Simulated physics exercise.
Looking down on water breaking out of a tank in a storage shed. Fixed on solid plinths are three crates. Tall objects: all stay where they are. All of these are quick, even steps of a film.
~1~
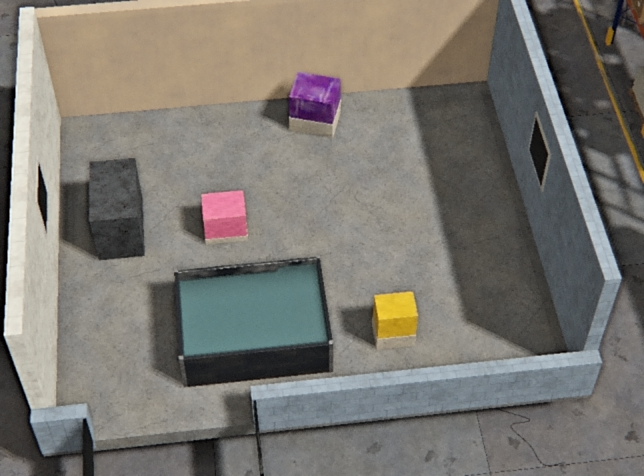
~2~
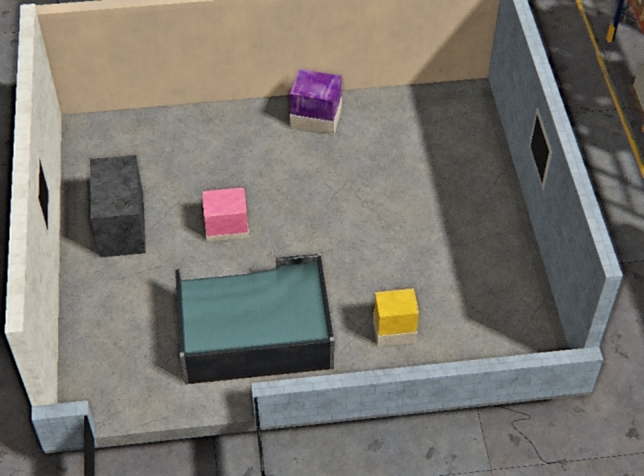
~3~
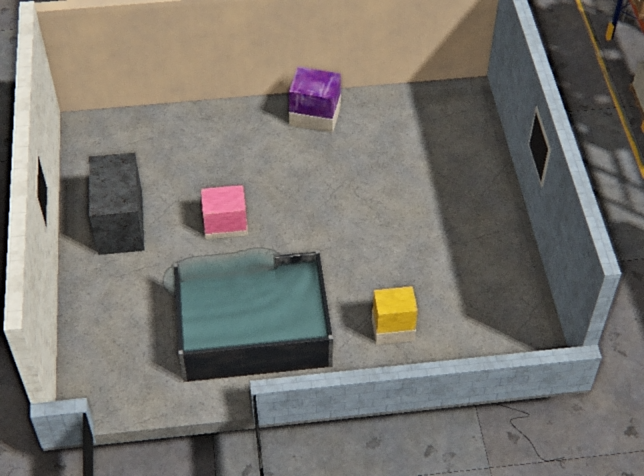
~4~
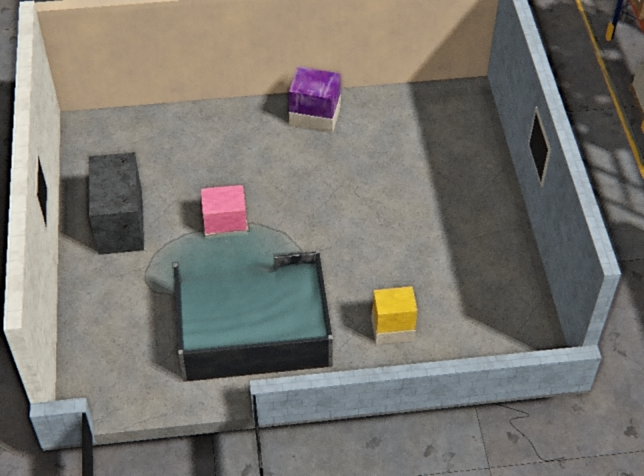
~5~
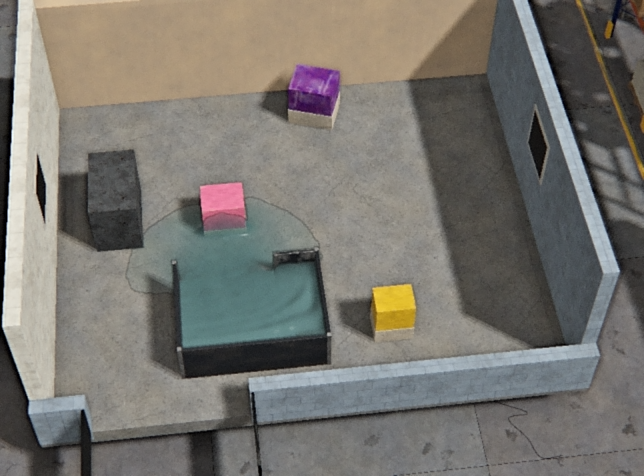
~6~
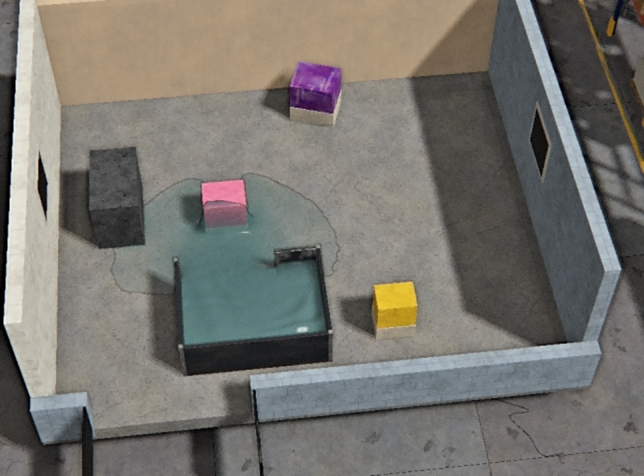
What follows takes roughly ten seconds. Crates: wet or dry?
Purple crate, dry; pink crate, wet; yellow crate, dry.
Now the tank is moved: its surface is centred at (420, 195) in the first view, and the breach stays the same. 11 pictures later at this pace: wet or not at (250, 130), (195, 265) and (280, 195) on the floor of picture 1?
Submerged, untouched, untouched.
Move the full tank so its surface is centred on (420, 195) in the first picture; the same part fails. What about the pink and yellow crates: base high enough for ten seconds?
Pink: Untouched; yellow: Untouched.
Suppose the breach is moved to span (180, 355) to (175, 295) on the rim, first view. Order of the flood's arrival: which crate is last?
Answer: The yellow-painted one.
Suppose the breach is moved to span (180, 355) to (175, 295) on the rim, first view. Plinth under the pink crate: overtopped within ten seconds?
After ten seconds, the pink is still clear.
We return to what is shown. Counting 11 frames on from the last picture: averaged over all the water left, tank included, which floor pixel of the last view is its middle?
I'd mark it close to (229, 244).
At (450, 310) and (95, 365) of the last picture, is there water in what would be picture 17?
In order: Waterless and waterless.
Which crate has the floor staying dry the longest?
I'd say the crate marked yellow is last.
A moment on, water covers 25 % of the floor; the purple crate water round its plinth, the pink crate water round its plinth, the yellow crate not reached.
Next, water covers 45 % of the floor; the purple crate water round its plinth, the pink crate water round its plinth, the yellow crate not reached.
Then, water covers 75 % of the floor; the purple crate water round its plinth, the pink crate water round its plinth, the yellow crate water round its plinth.
Later, water covers 75 % of the floor; the purple crate water round its plinth, the pink crate water round its plinth, the yellow crate water round its plinth.
In the end, water covers 95 % of the floor; the purple crate stayed above the water, the pink crate was topped, the yellow crate stayed above the water.
